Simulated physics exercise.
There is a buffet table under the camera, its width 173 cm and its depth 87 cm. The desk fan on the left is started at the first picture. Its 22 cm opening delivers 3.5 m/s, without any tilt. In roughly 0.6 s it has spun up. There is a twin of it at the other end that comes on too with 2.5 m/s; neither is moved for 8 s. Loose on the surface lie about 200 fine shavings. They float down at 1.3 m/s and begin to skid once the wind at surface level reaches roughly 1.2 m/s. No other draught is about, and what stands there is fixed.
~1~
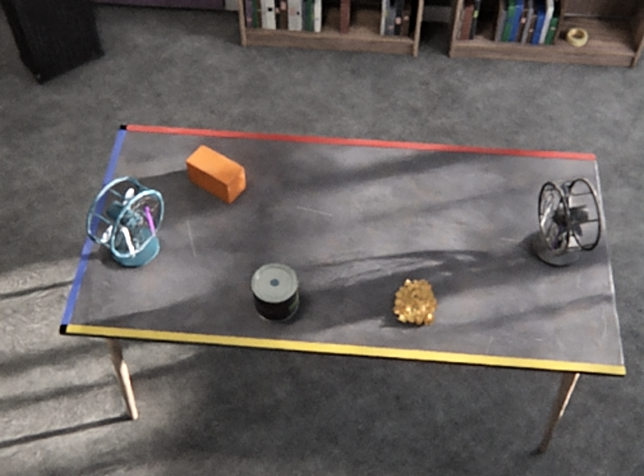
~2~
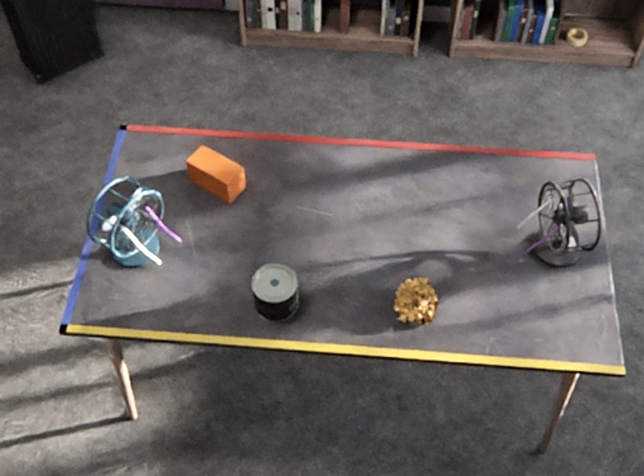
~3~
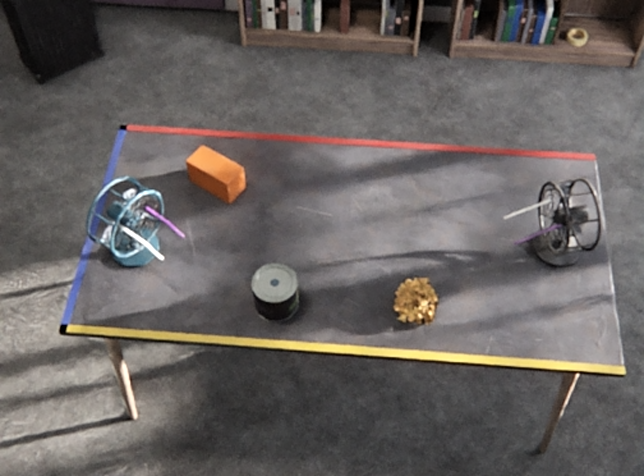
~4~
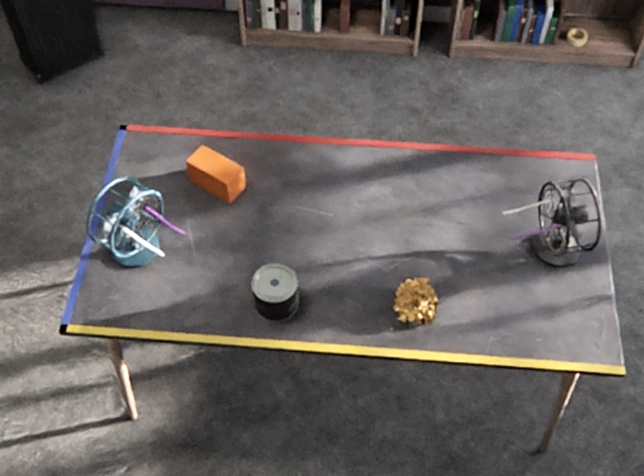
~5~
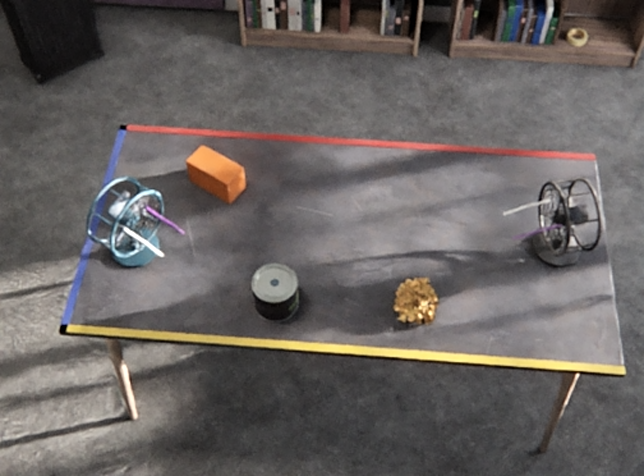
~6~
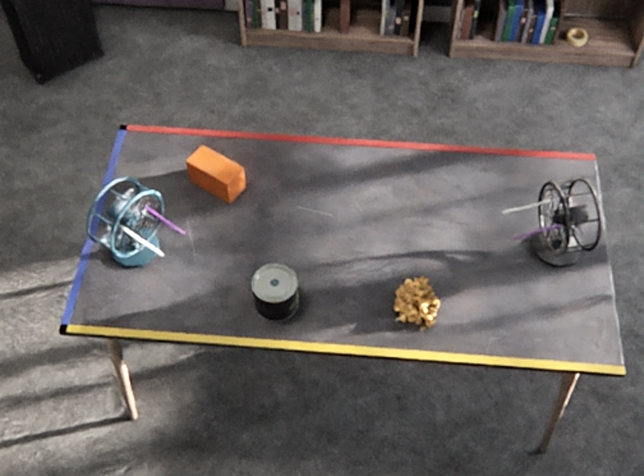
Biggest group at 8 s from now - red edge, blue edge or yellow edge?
The yellow edge has it.
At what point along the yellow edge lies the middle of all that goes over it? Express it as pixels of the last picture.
Around (369, 355).
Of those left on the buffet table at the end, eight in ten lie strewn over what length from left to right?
The middle group spans some 20 cm.
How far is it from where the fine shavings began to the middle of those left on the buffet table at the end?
About 10 cm.
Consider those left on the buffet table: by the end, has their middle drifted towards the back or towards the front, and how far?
It ends ahead of its start, some 5 cm.
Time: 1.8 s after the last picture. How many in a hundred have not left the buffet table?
The remaining share is about 70 %.
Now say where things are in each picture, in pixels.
In the first picture, the middle of the fine shavings is near (419, 303), none has stirred yet, the mouth of the desk fan is at (125, 217) and that of the second one at (569, 217).
In the second picture, the middle of the fine shavings is near (419, 299), none has stirred yet, the blue edge is centred on (93, 219), the red edge is centred on (355, 140) and the yellow edge is centred on (337, 353).
In the third picture, the middle of the fine shavings is near (419, 299), none has stirred yet, the top of a tin is at (275, 282) and the top of a block is at (214, 164).
In the fourth picture, the middle of the fine shavings is near (419, 299) and none has stirred yet.
In the fifth picture, the middle of the fine shavings is near (419, 299) and none has stirred yet.
In the sixth picture, the middle of the fine shavings is near (416, 303) and about 5 % have left their places.
Then, 0.8 s after the last picture, 76 % are still on the top, 0 % are over the blue edge, 0 % over the red edge and 24 % over the yellow edge; the middle of those left on the top is near (394, 318).
Then, 1.8 s after the last picture, 71 % are still on the top, 0 % are over the blue edge, 0 % over the red edge and 29 % over the yellow edge; the middle of those left on the top is near (394, 318).
Then, 3.6 s after the last picture, 66 % are still on the top, 0 % are over the blue edge, 0 % over the red edge and 34 % over the yellow edge; the middle of those left on the top is near (394, 318).
Then, 7.2 s after the last picture, at the end, 0 % are over the blue edge, 0 % over the red edge and 40 % over the yellow edge; the middle of those left on the top is near (394, 318).
